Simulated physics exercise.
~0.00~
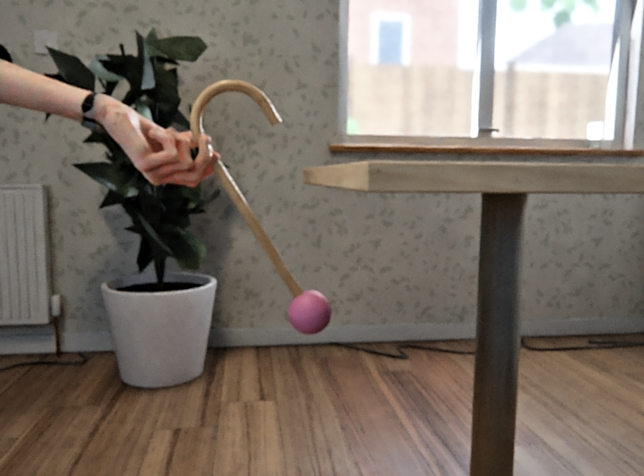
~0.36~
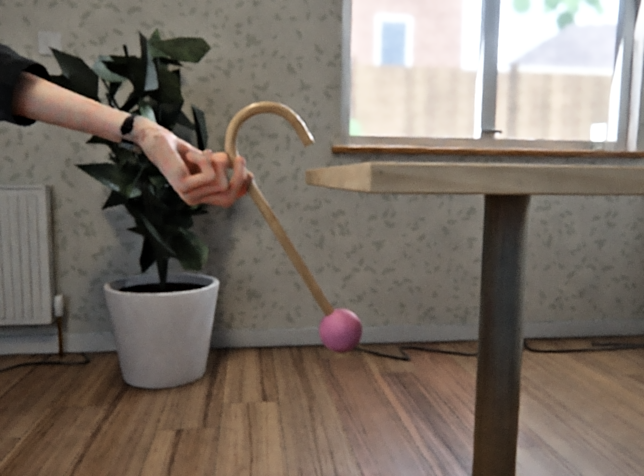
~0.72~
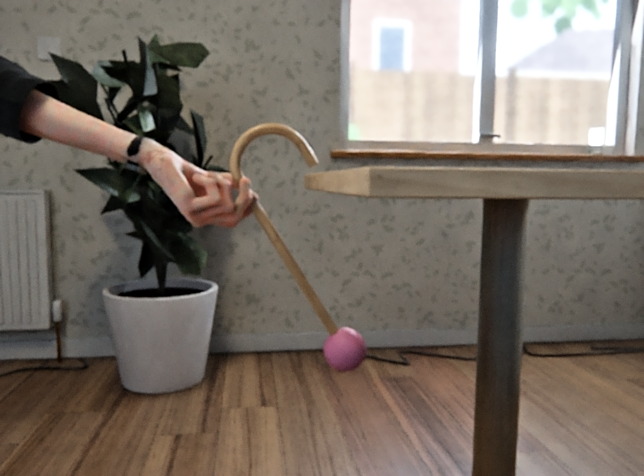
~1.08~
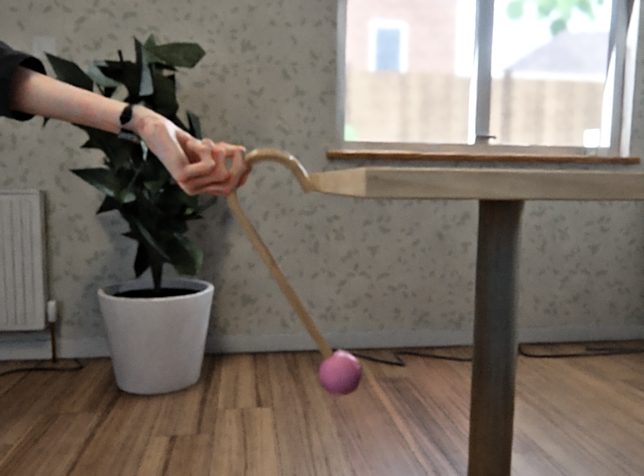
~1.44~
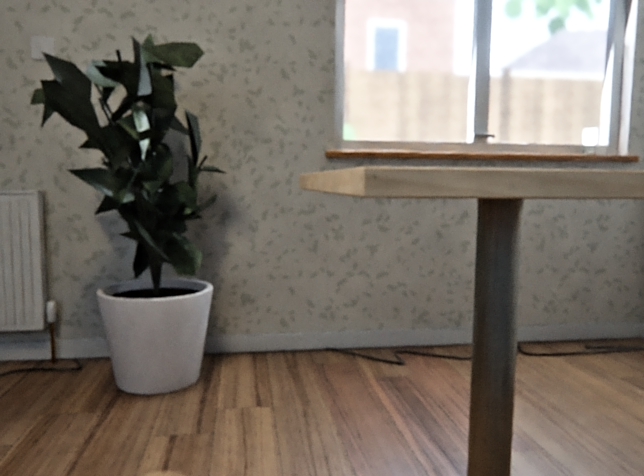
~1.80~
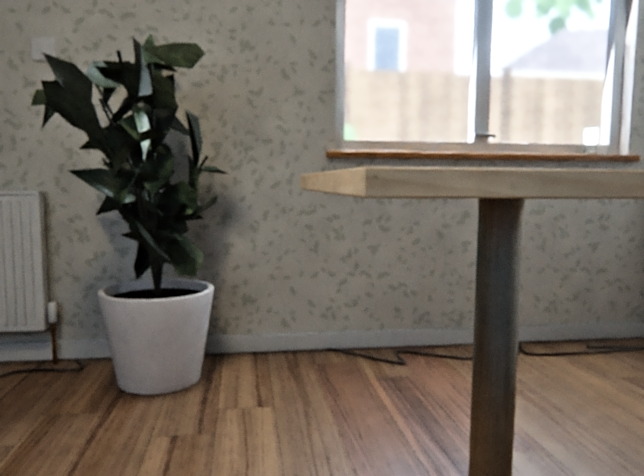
A pink ball on the end of a hooked wooden stick hangs from a person's hand, left of a pale wooden table, with a potted plant and a radiator behind. The hand carries it right and slightly down, bringing the open crook close to the table's edge. It then lowers the stick until the tip of the crook meets the end of the tabletop, the ball still hanging low to the right. Next the hand is gone and the hooked stick has dropped away from the edge. At the end, only the bare table, the plant and the wooden floor remain in view.
